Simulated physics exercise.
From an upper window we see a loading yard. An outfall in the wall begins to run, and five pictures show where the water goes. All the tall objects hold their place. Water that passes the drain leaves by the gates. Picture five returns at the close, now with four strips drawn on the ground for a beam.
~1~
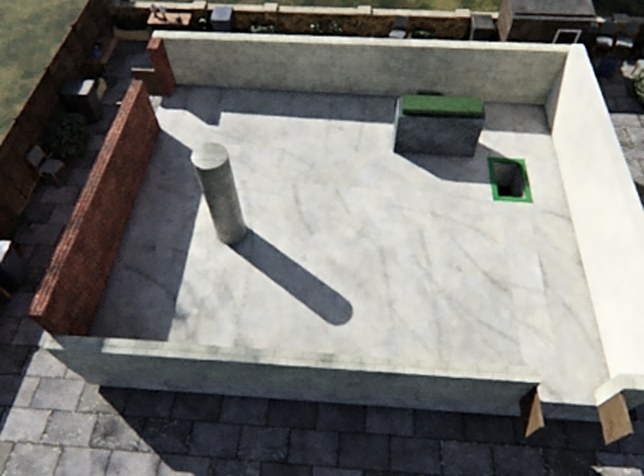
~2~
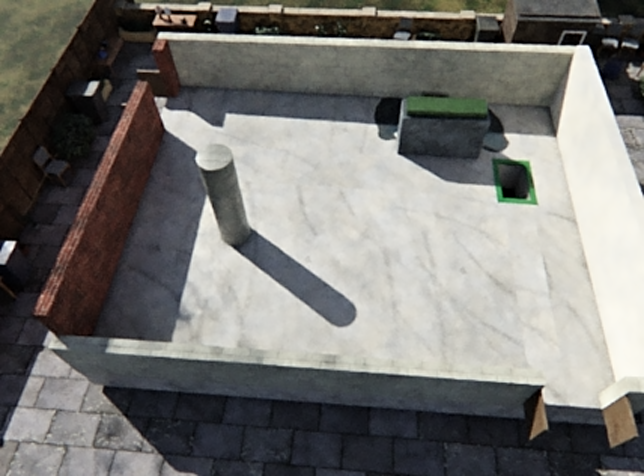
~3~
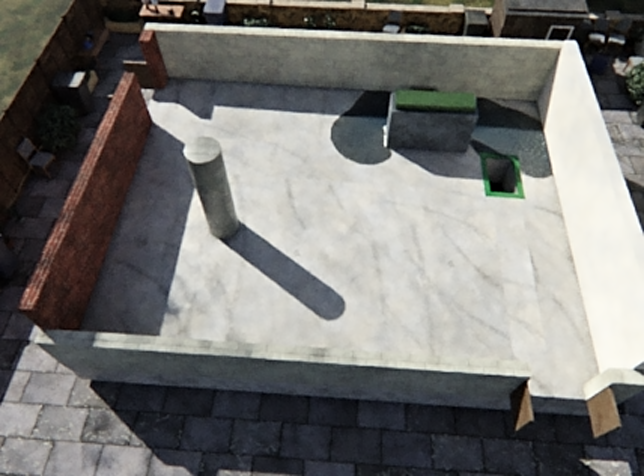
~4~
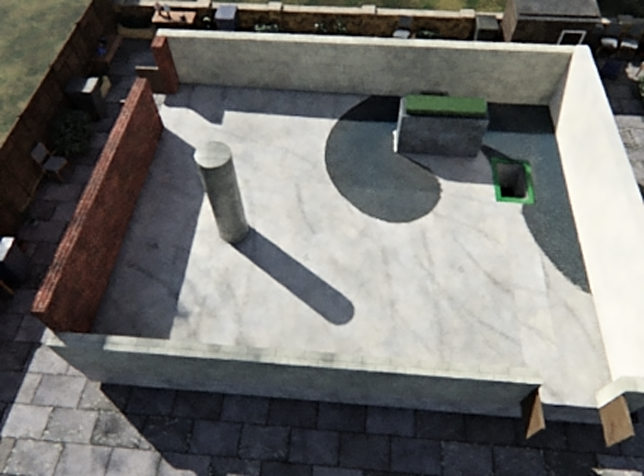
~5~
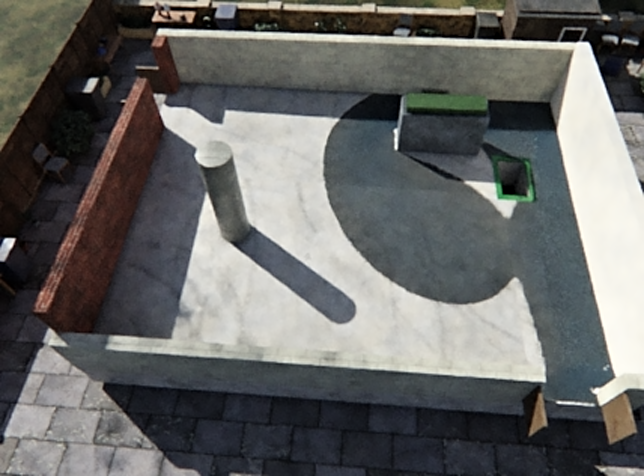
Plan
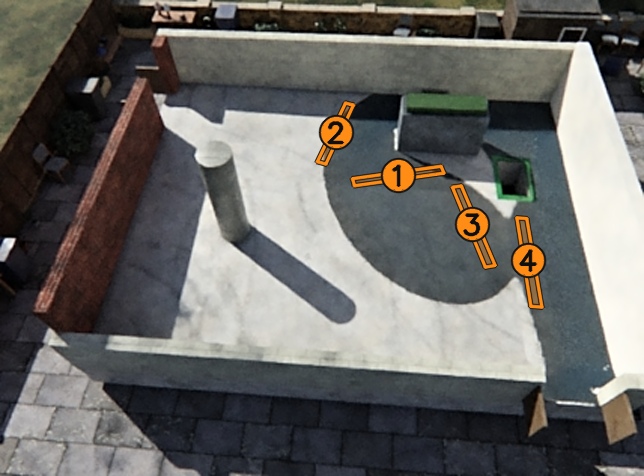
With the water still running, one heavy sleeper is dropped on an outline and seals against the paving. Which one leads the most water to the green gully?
I would pick spot 1.
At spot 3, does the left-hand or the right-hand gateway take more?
More leaves on the right.
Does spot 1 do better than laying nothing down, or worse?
Spot 1 is better.
On the marked copy, 1 from (353, 182) to (442, 169); 2 from (321, 162) to (349, 104); 3 from (456, 186) to (490, 266); 4 from (536, 306) to (521, 218).
With 1, about 26 % of the stream goes into the green gully, about 73 % out by the gates.
With 2, about 13 % of the stream goes into the green gully, about 87 % out by the gates.
With 3, about 13 % of the stream goes into the green gully, about 87 % out by the gates.
With 4, about 13 % of the stream goes into the green gully, about 86 % out by the gates.
